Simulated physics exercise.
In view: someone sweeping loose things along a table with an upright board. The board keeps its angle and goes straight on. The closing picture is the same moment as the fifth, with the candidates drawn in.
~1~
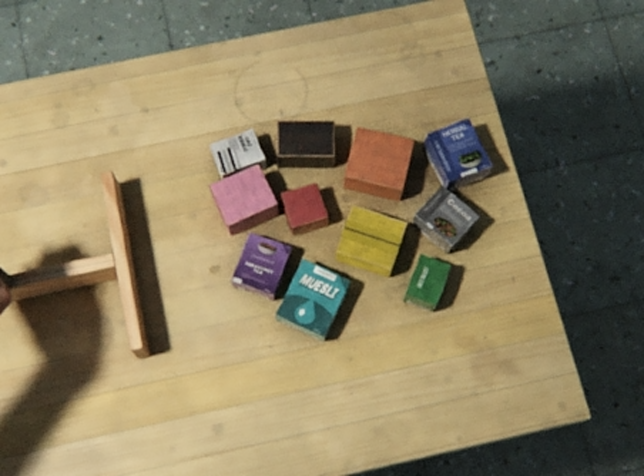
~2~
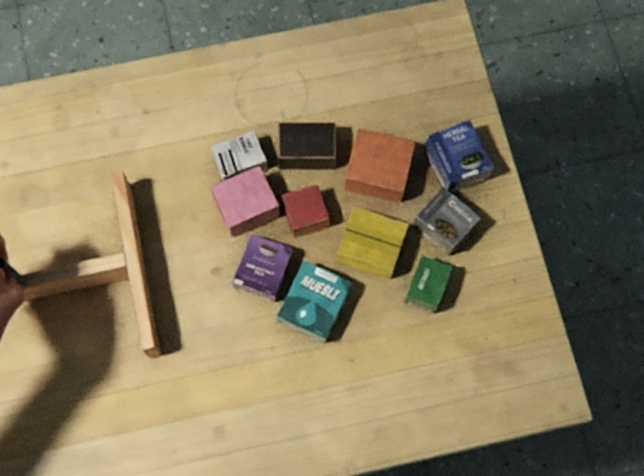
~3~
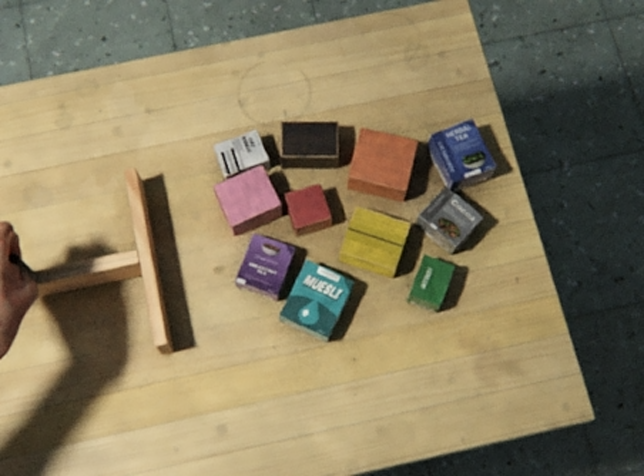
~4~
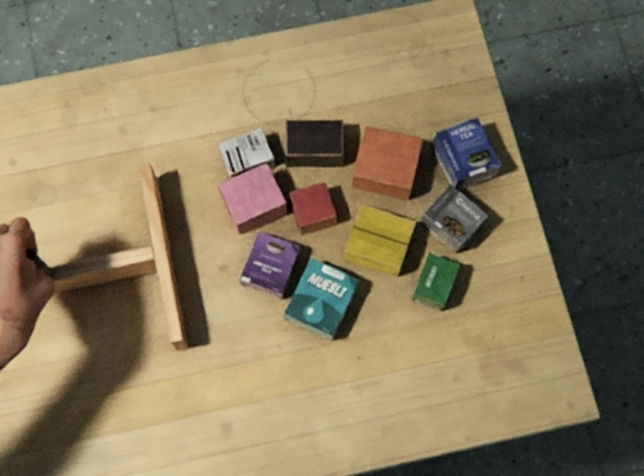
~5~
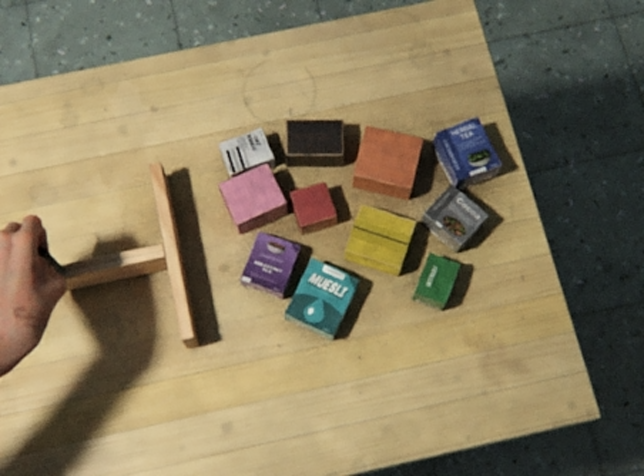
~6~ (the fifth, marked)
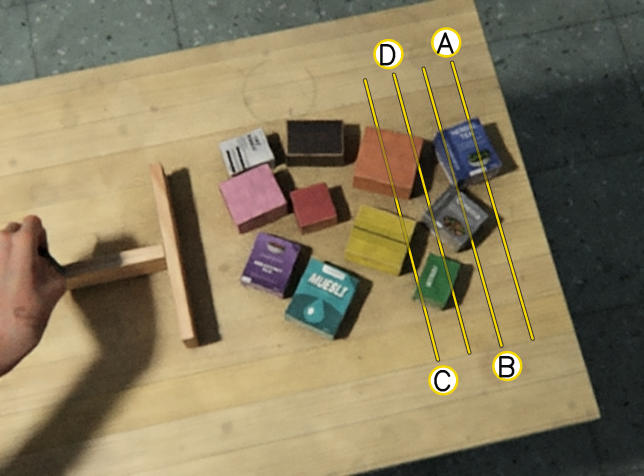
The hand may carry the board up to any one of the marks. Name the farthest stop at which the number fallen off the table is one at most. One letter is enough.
As far as mark C.
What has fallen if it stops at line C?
It is the blue packet.
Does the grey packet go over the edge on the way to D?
By then, yes.
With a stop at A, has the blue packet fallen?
By then, yes.
On the copy, A at (491, 195); B at (461, 201); C at (400, 214); D at (430, 207).
On C. First, board (254, 231); white packet (268, 152); black block (321, 142).
Then, board (337, 213); blue packet (501, 145); grey packet (470, 214).
Finally, board (397, 200); blue packet over the edge; grey packet (521, 203); one fallen.
By contrast, A drops six; B drops five; D drops two.
